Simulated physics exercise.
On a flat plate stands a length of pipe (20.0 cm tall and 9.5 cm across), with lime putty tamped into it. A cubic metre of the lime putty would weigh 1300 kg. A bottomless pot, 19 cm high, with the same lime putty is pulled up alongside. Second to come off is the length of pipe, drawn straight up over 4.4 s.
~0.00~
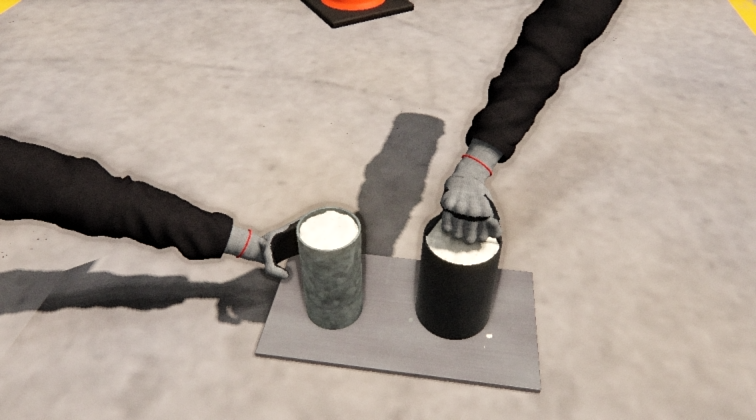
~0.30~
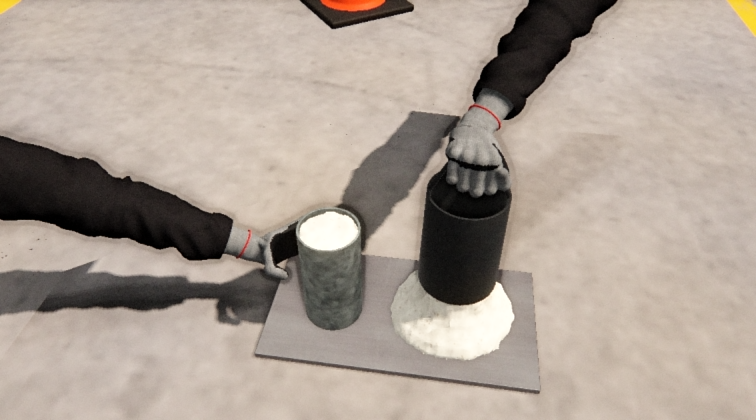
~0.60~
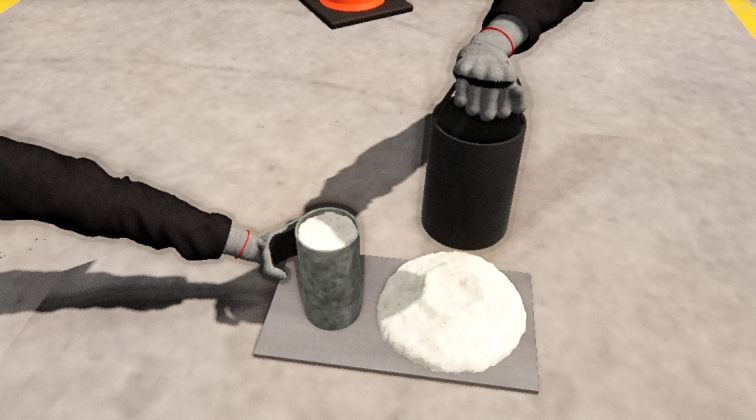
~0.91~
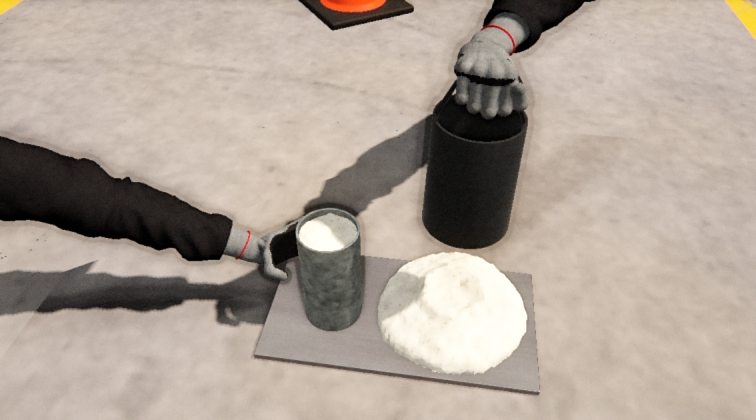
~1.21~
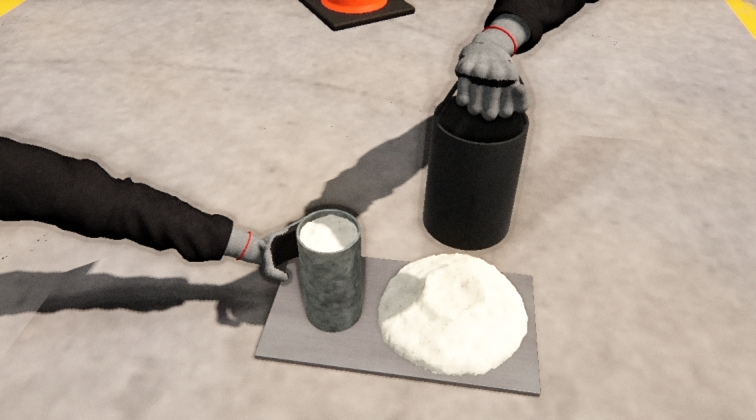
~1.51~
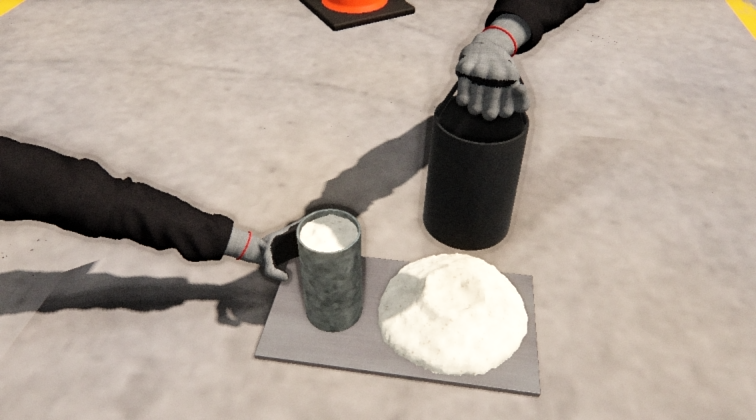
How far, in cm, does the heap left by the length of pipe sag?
About 10 cm.
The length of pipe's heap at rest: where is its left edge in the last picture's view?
Roughly at pixel (278, 318).
After 2.6 s, the length of pipe is up 4.6 cm; the lime putty has come down 6.5 cm to 14 cm and is 19 cm wide.
After 3.7 s, the length of pipe is up 12 cm; the lime putty has come down 9.9 cm to 10 cm and is 20 cm wide.
After 4.8 s, the length of pipe is up 20 cm; the lime putty has come down 10.0 cm to 10 cm and is 21 cm wide.
After 6.1 s, the length of pipe is clear; the lime putty has come down 10 cm to 9.9 cm and is 21 cm wide.
After 6.5 s, at rest, the length of pipe is clear; the lime putty has come down 10 cm to 9.9 cm and is 21 cm wide.
